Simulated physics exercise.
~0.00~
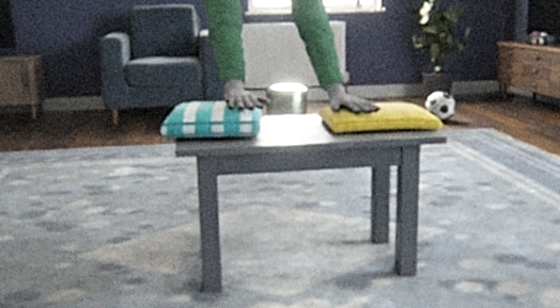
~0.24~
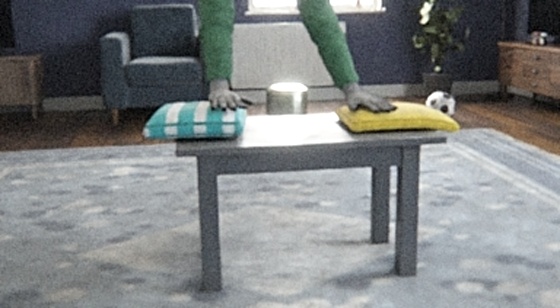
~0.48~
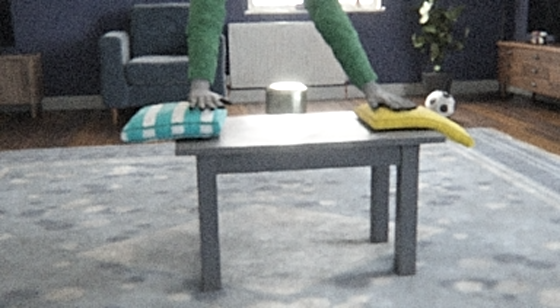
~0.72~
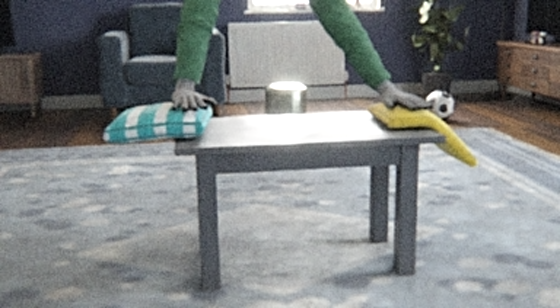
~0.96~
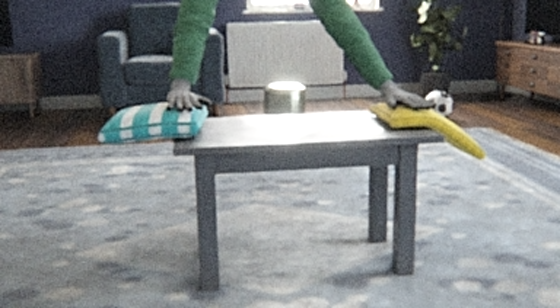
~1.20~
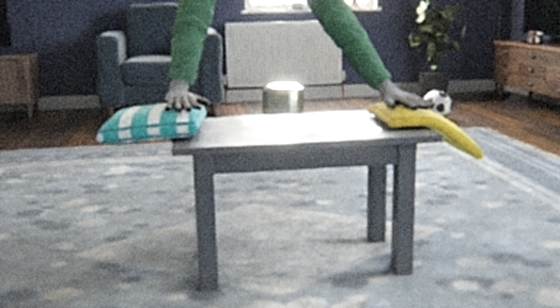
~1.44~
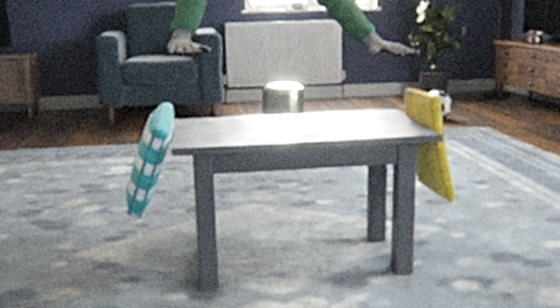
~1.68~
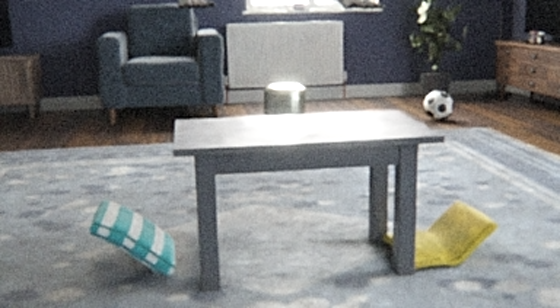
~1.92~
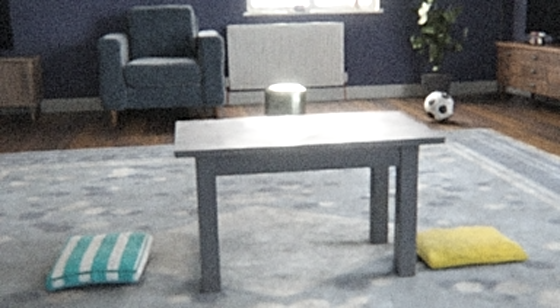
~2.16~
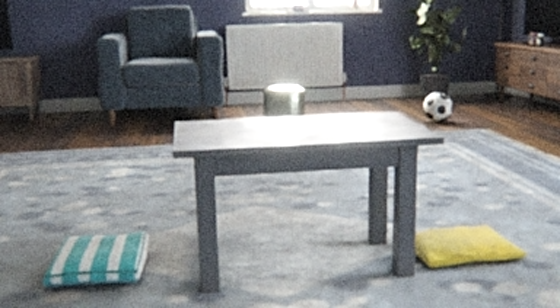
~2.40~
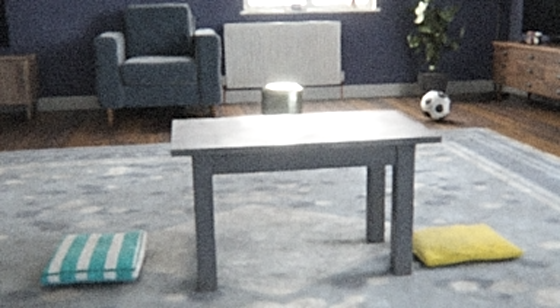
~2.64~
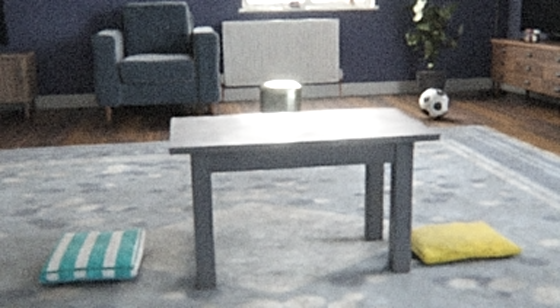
Two hands in green sleeves press on a turquoise and white cushion at the left and a yellow folded blanket at the right of a low grey table, seen from the front in a living room. A blue armchair, a shiny tin, a plant and a football sit behind. The hands slide the two items apart until each juts well past its end of the table. The hands pause, then lift away, and both items tip and drop. They come to rest on the patterned rug, one on either side of the bare tabletop.
